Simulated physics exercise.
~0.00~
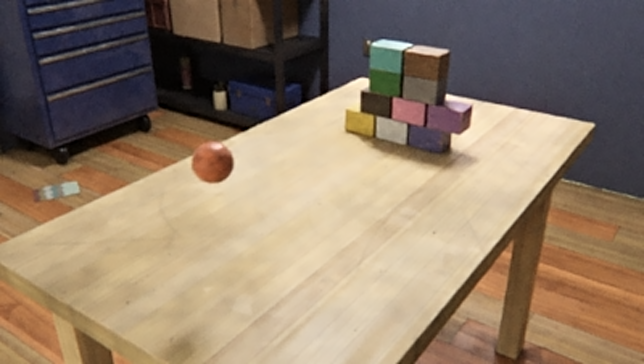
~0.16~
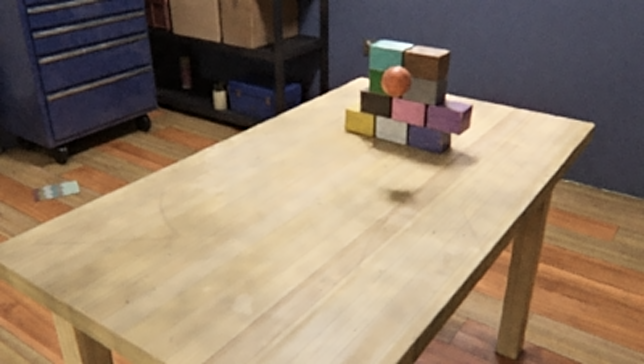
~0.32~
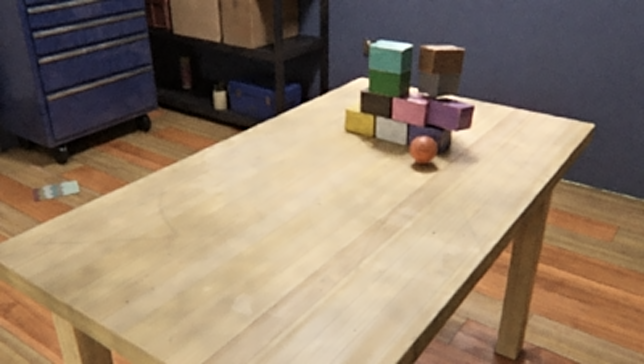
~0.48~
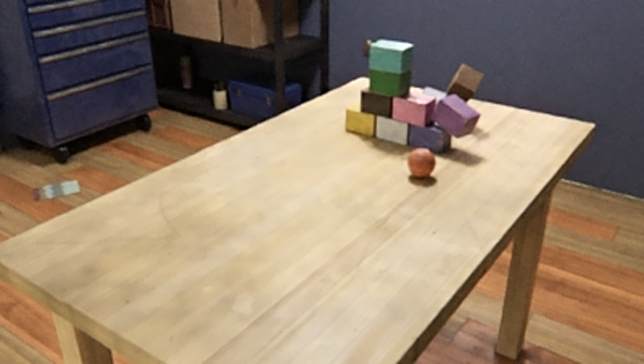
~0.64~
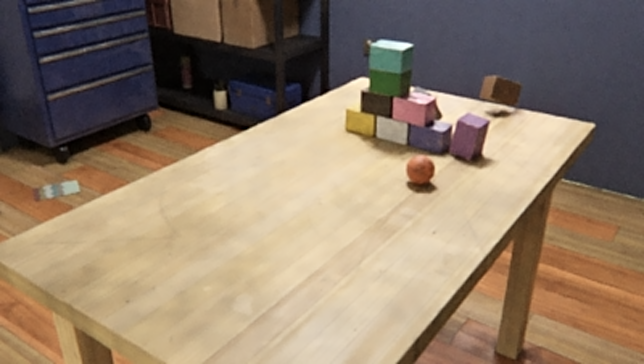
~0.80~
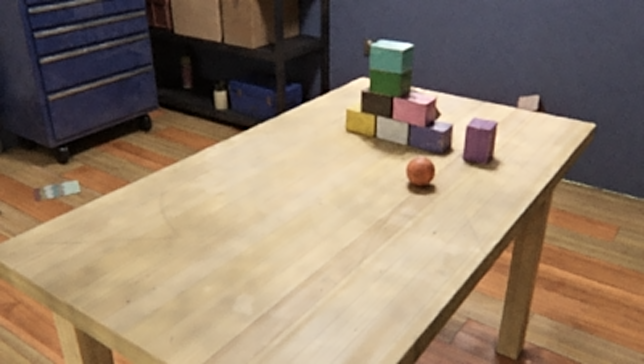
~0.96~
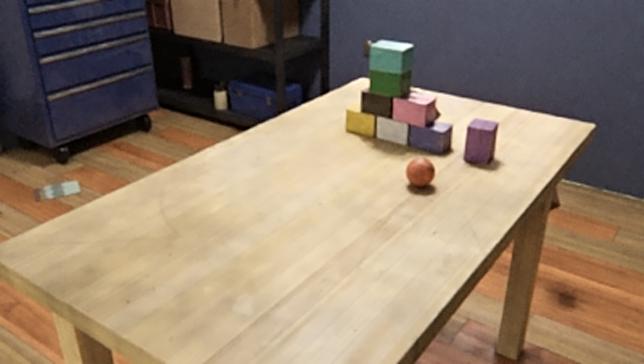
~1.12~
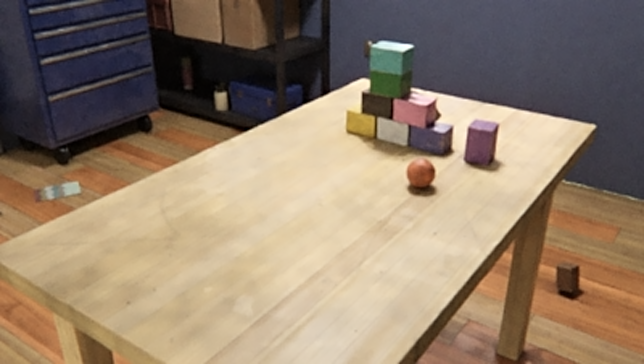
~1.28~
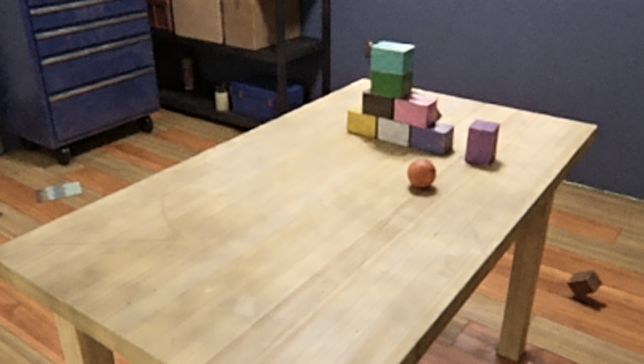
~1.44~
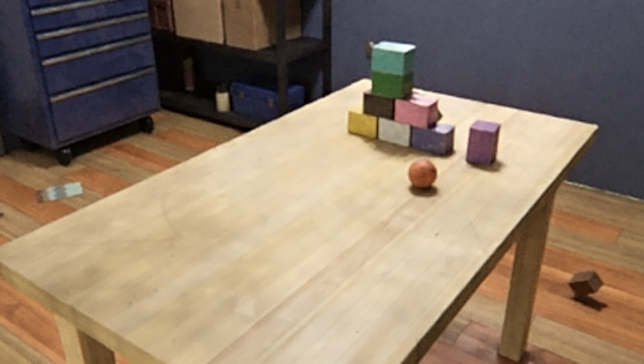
On a wooden table, an orange ball flew into a stack of colored blocks and dropped in front of it, knocking the brown block off the far side to the floor and tipping the purple one over, while most of the stack stayed standing.
